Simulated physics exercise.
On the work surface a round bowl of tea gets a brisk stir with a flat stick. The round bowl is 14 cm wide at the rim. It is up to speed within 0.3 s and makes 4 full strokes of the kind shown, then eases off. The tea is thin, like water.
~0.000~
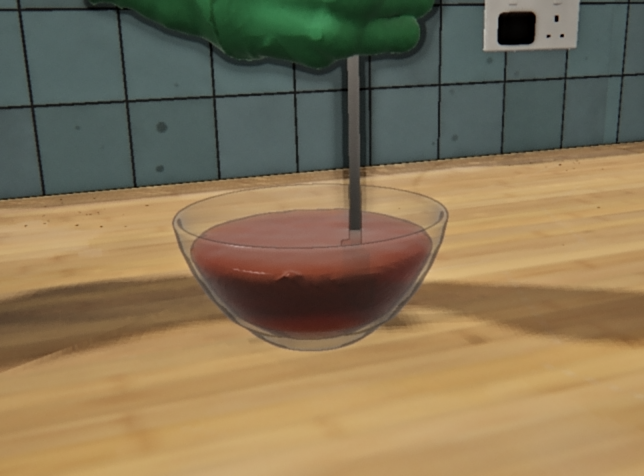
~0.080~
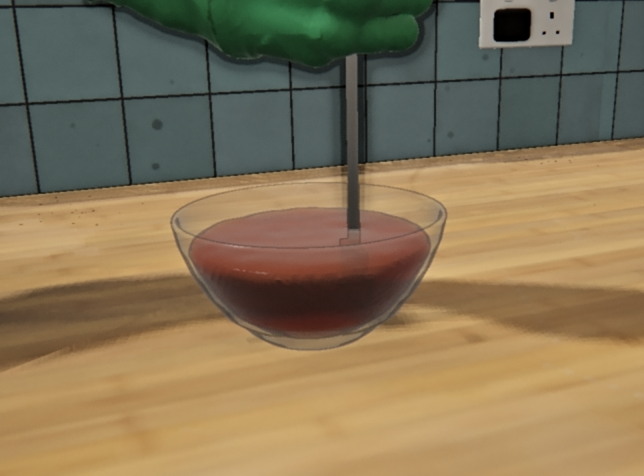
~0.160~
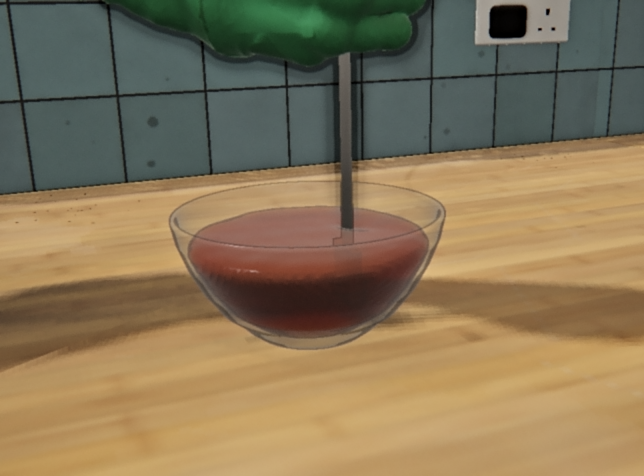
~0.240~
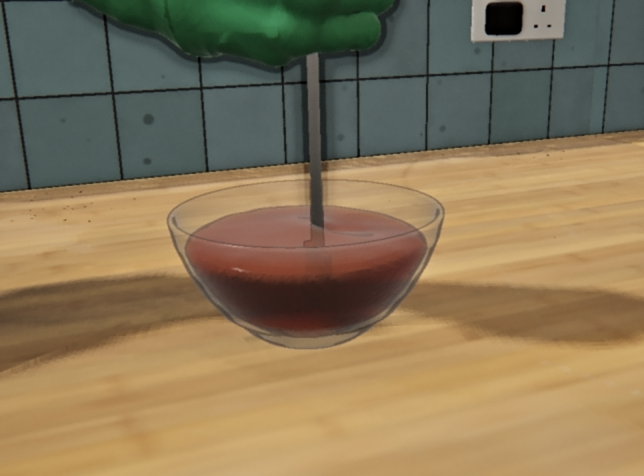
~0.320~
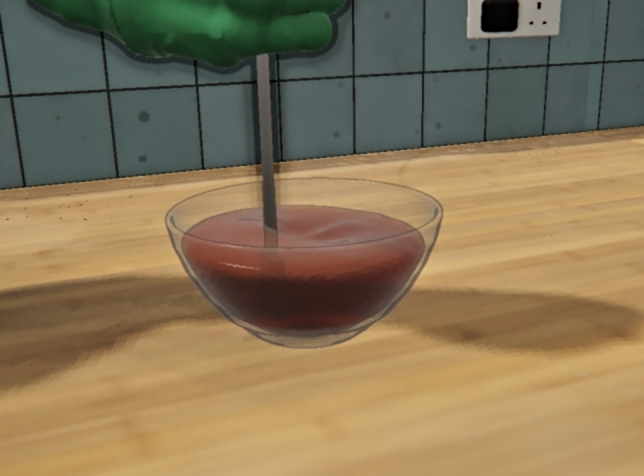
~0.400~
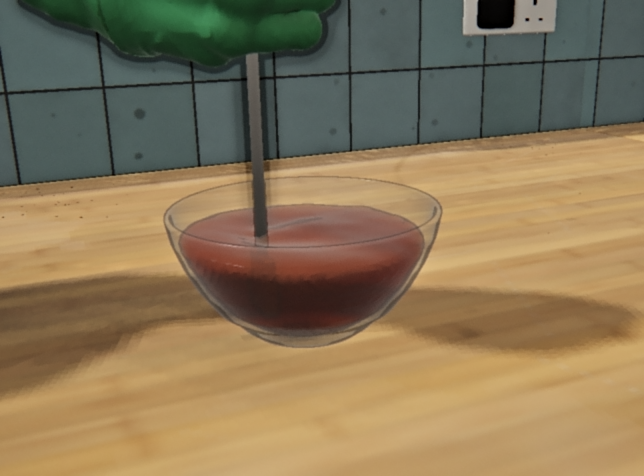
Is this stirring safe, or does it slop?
This round bowl slops over.
Then, 0.83 s in, 0 ml is over the rim.
Then, 1.26 s in, 0 ml is over the rim.
Then, 1.69 s in, 2 ml is over the rim.
Then, 2.12 s in, 7 ml is over the rim.
Finally, 8 ml is over the rim.
